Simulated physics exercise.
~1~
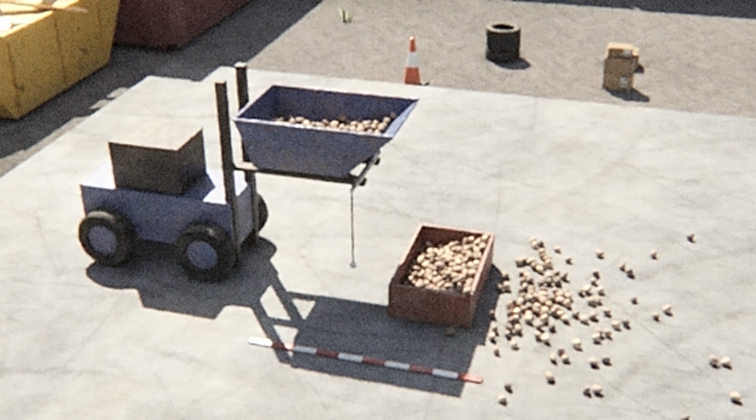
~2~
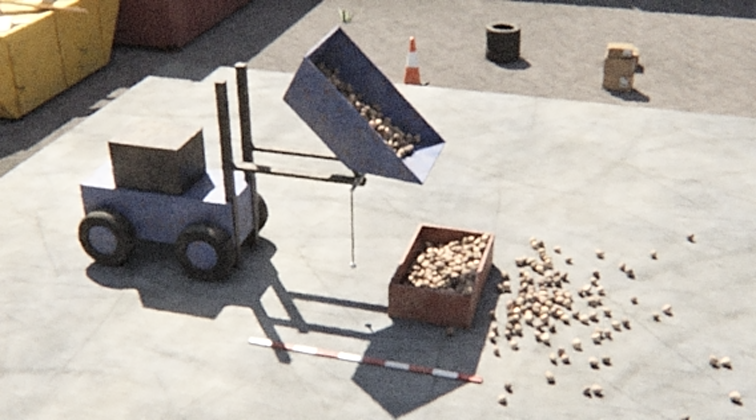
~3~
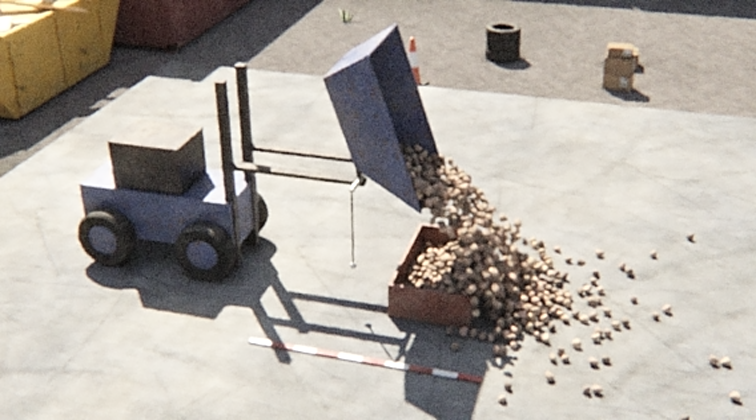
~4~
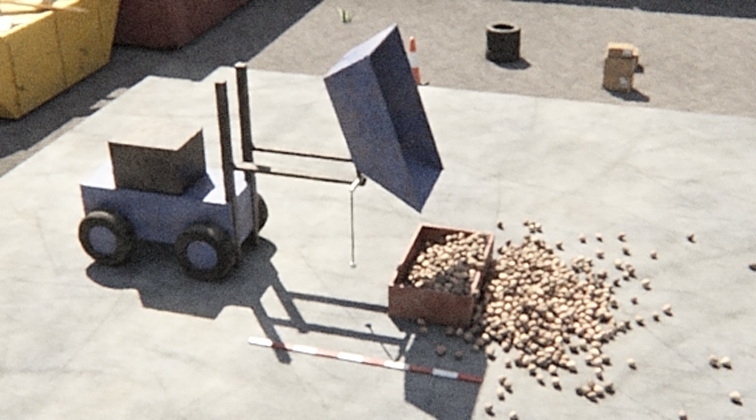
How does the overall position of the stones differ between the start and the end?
At the start many of the stones are up in the raised skip, with the rest in the bin and scattered on the ground. By the end the stones as a whole lie farther right and lower, in the bin and in a broad heap to its right.
